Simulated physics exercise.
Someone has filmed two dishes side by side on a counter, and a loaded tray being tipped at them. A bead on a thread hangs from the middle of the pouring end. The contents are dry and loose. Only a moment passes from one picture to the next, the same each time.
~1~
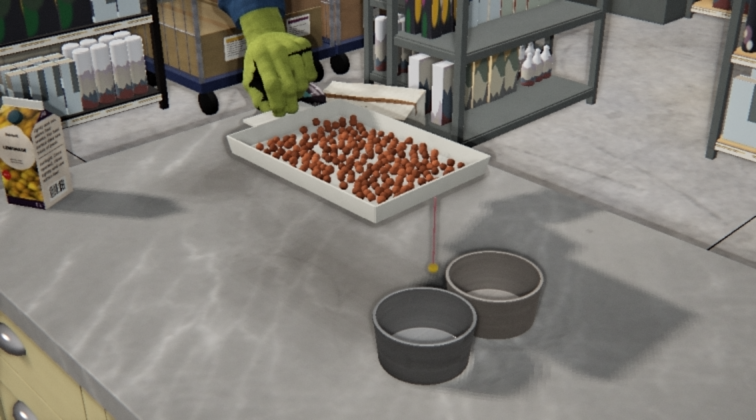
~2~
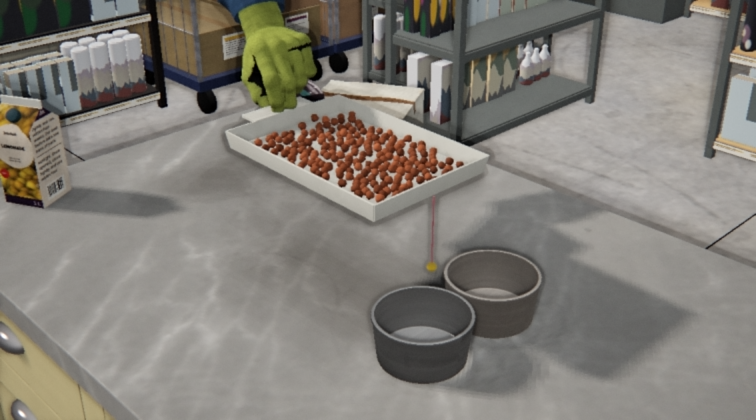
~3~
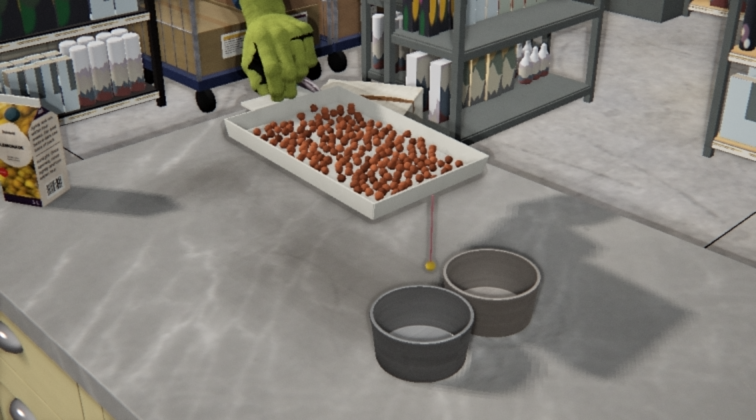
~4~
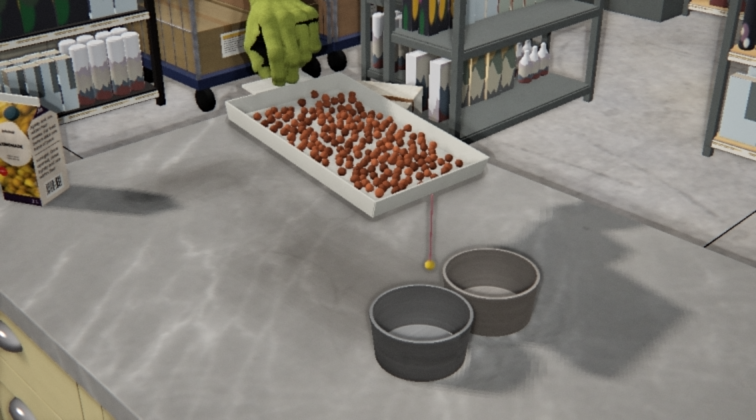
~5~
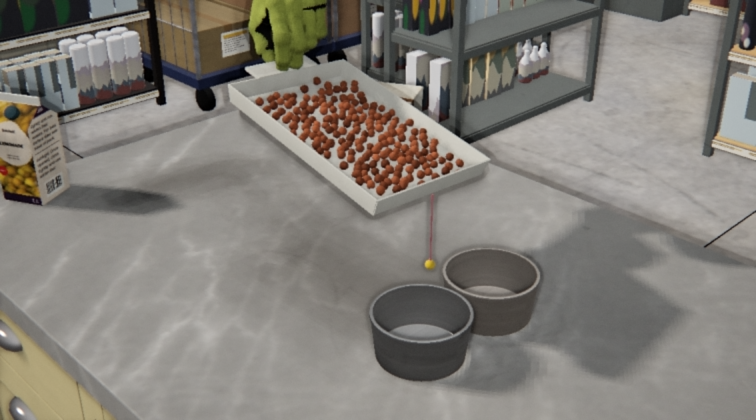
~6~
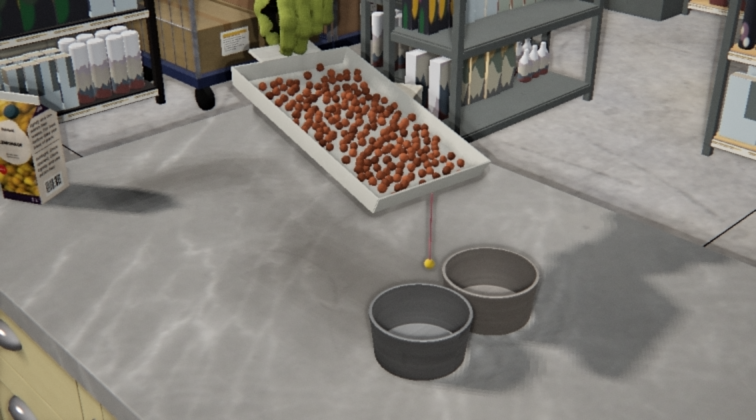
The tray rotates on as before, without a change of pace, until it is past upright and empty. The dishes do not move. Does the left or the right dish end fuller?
The right-hand one ends fuller.
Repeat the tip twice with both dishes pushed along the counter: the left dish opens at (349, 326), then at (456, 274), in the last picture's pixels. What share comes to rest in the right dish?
Roughly 10 per cent, and 10 per cent.
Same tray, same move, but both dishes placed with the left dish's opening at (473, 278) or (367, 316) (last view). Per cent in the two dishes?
Near 70 % and 30 %.
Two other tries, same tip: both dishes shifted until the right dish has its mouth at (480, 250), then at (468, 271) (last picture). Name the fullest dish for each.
At the first place the right-hand dish, at the second right.
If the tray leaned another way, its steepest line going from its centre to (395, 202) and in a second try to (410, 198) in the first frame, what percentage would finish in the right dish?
The first gives 0 %, the second 20 %.
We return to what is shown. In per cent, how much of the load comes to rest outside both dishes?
Some 10 per cent.
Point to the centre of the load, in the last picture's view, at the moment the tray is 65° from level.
Around (431, 132).
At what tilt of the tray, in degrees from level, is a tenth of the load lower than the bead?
Around 115° of tilt.
Soon after the last picture, tray tipped steeply; nearly all on the tray; a stray few in the air.
A little later, tray tipped past a quarter turn; nearly all on the tray; a stray few in the right dish.
Later still, tray tipped past a quarter turn; a small part in the left dish; most in the right dish; a small part outside both.
At rest, tray tipped past a quarter turn; a small part in the left dish; most in the right dish; a small part outside both.
